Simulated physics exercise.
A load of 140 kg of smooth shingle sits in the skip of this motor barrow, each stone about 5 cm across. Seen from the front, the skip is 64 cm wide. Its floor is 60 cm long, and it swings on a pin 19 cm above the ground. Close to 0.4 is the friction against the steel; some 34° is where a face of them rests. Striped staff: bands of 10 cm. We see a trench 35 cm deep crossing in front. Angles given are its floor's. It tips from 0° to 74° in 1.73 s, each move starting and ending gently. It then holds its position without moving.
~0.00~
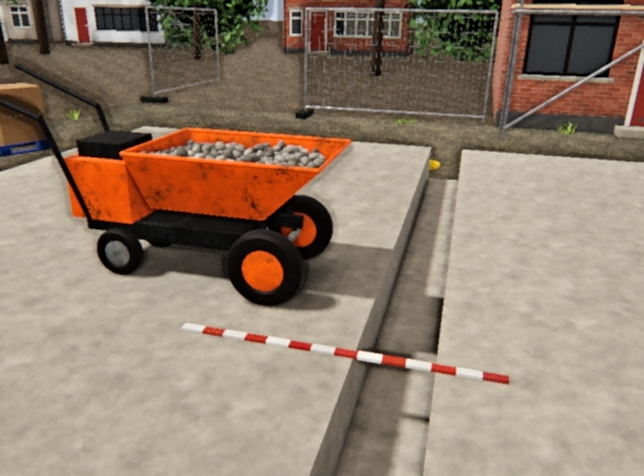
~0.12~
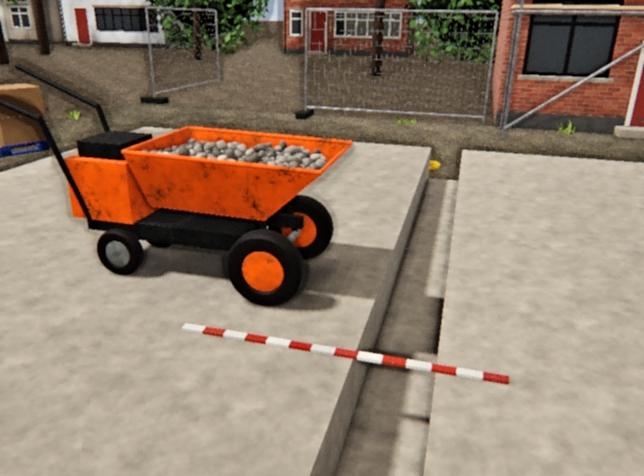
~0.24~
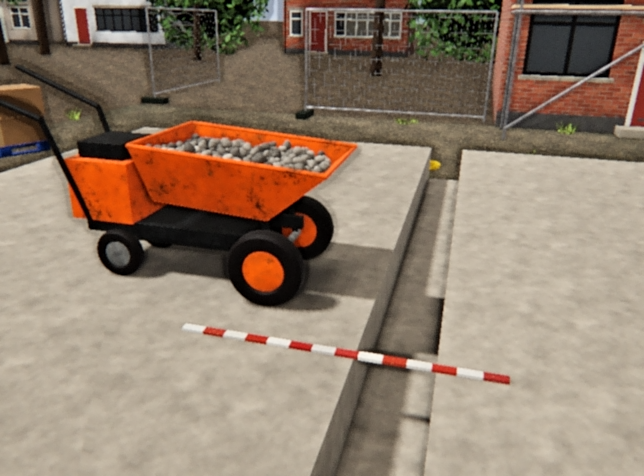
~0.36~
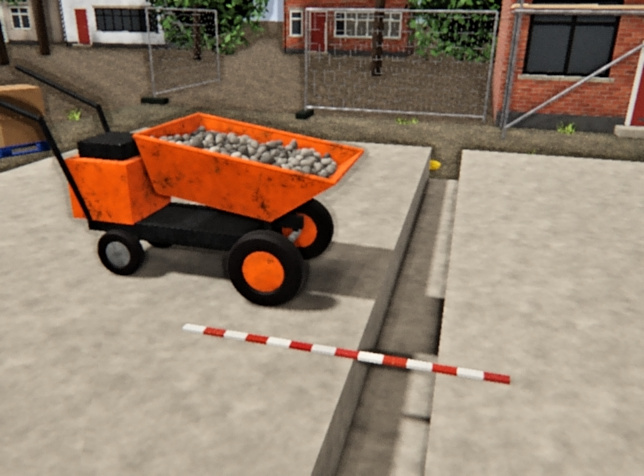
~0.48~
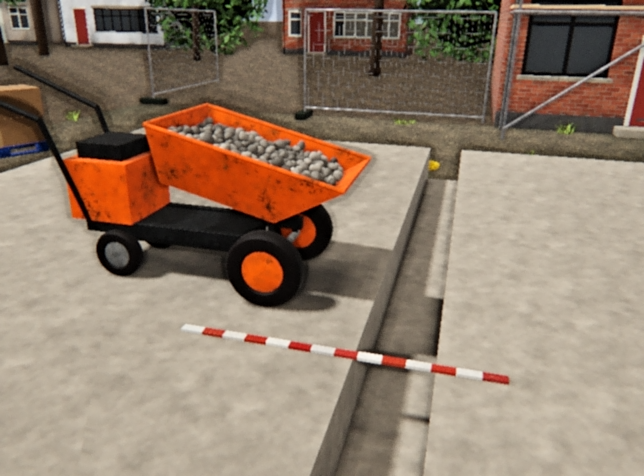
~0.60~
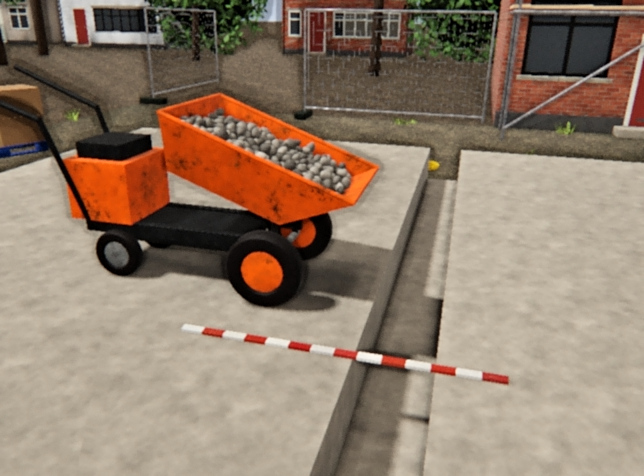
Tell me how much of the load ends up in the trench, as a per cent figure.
Some 87 per cent ends up in the trench.
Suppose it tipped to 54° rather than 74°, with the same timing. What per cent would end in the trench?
I'd guess some 80 in a hundred.
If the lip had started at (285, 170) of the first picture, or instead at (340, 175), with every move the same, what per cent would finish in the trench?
That gives roughly 95 per cent and roughly 60 per cent.
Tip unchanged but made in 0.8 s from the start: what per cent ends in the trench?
It'd be some 80 per cent.
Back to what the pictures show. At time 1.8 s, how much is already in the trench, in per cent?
75 per cent or so by then.
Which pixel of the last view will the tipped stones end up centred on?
The stones end up centred near (414, 339).
After 1.3 s the floor is at 63°; 92 % in the skip, 8 % in the trench; the foremost stones are at (431, 310).
After 1.8 s the floor is at 74°; 12 % in the skip, 75 % in the trench, 12 % past the trench; the foremost stones are at (555, 300).
After 2.2 s the floor is at 74°; 0 % in the skip, 87 % in the trench, 13 % past the trench; the foremost stones are at (608, 304).
After 4.1 s the floor is at 74°; 0 % in the skip, 87 % in the trench, 13 % past the trench; the foremost stones are at (624, 305).
